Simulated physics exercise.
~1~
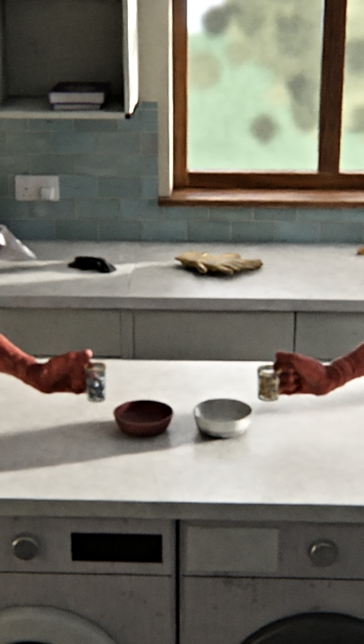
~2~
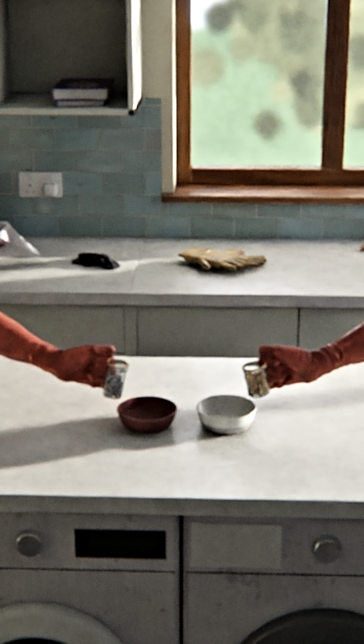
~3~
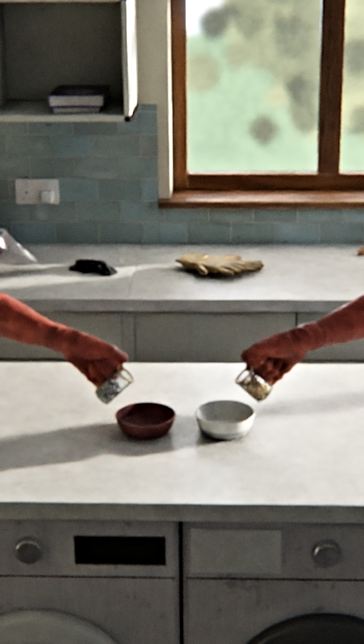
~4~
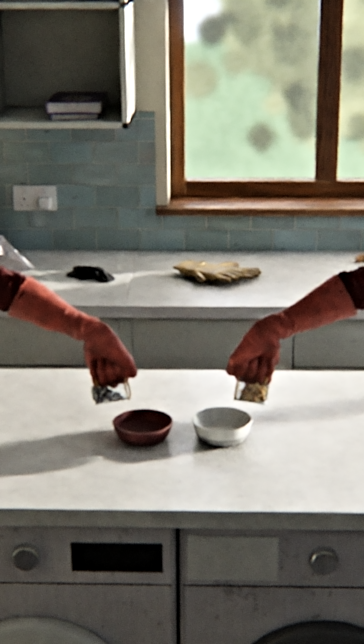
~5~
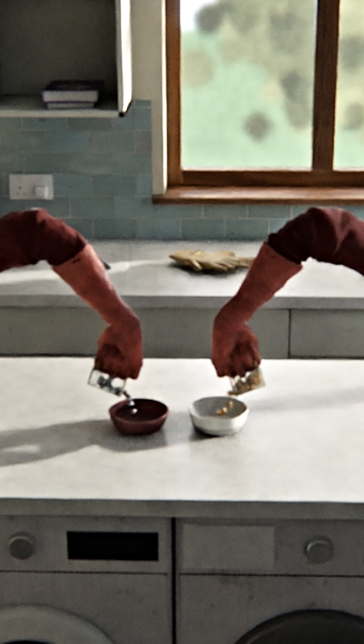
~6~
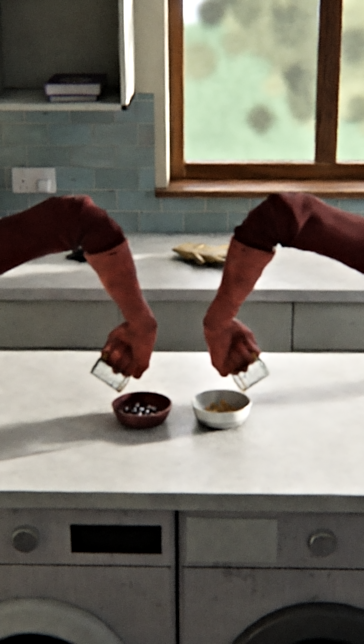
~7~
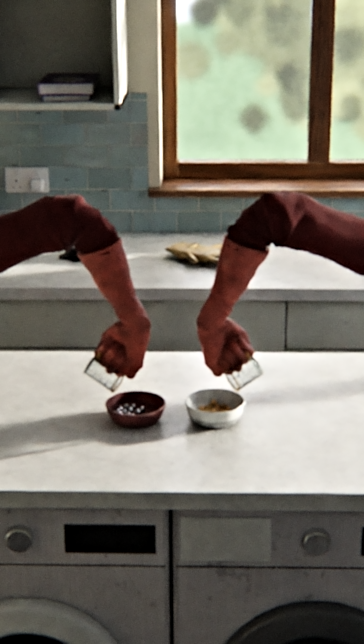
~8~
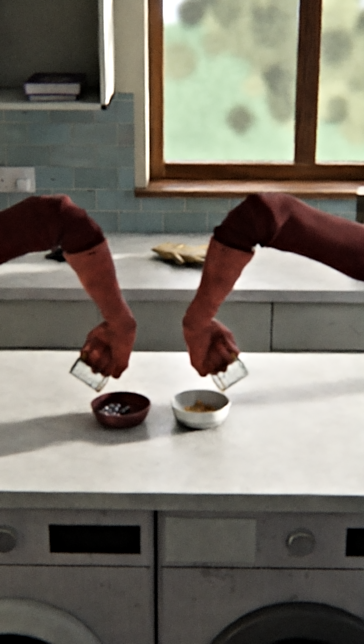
Two reddish arms reached in from either side of a pale counter, each tipping a small clear cup over a bowl until it was upside down, and the loose contents all landed in the dark red bowl at left and the white one at right.
